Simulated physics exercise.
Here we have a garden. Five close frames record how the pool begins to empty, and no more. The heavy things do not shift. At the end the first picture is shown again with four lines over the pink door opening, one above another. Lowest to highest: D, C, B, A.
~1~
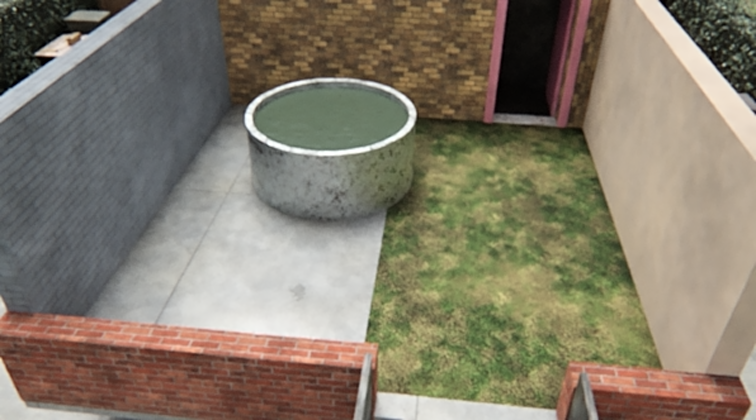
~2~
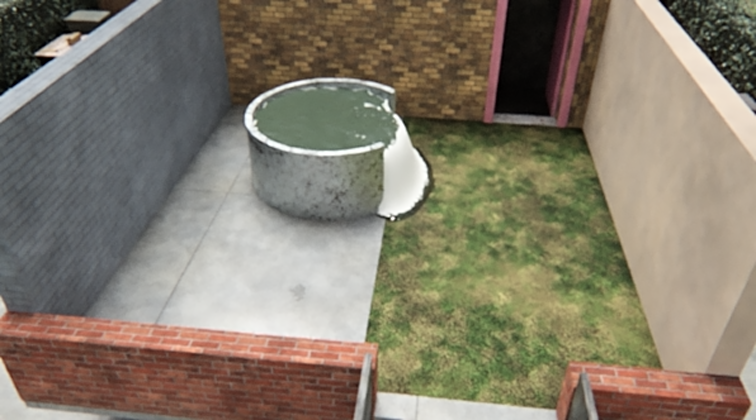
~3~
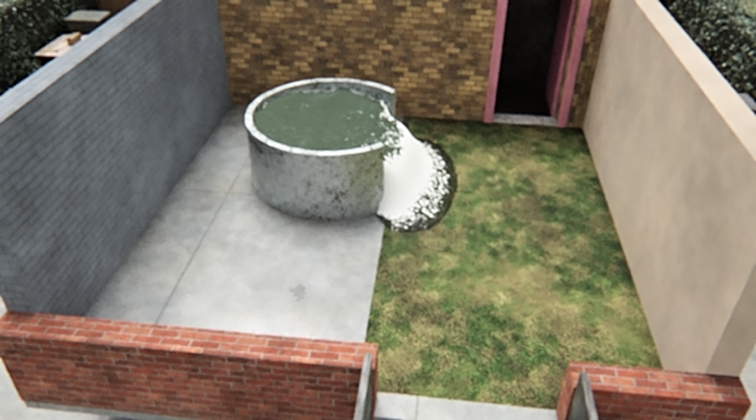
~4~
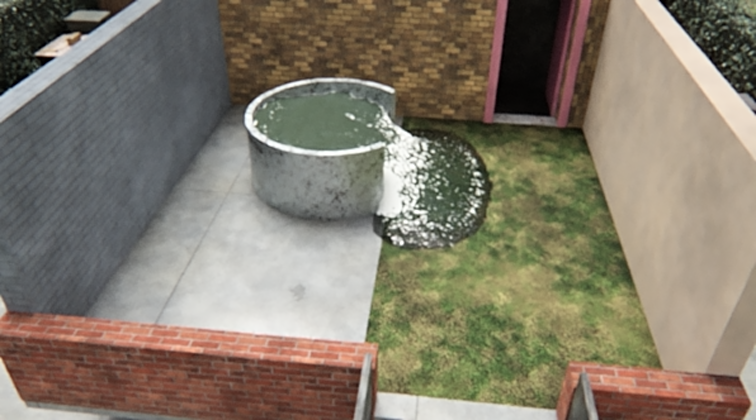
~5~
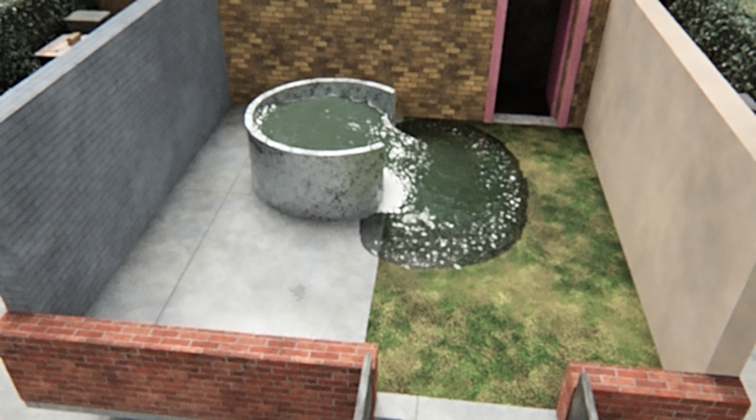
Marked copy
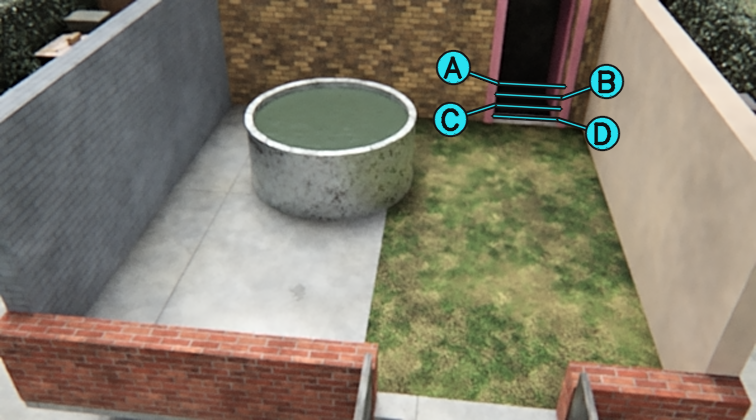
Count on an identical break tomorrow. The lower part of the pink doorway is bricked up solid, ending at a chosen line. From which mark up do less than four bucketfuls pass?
The limit is C.
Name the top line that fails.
It is D.
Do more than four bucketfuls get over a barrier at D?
Yes, it does.
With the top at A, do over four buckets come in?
No, not at all.
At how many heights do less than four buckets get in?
Three.
In cyan, A at (531, 84); B at (529, 96); C at (527, 107); D at (525, 117); from the bottom up D, C, B, A.
For line A, nothing gets over.
For line B, nothing gets over.
For line C, a splash gets over, under a bucket.
For line D, about 10 bucketfuls get in.
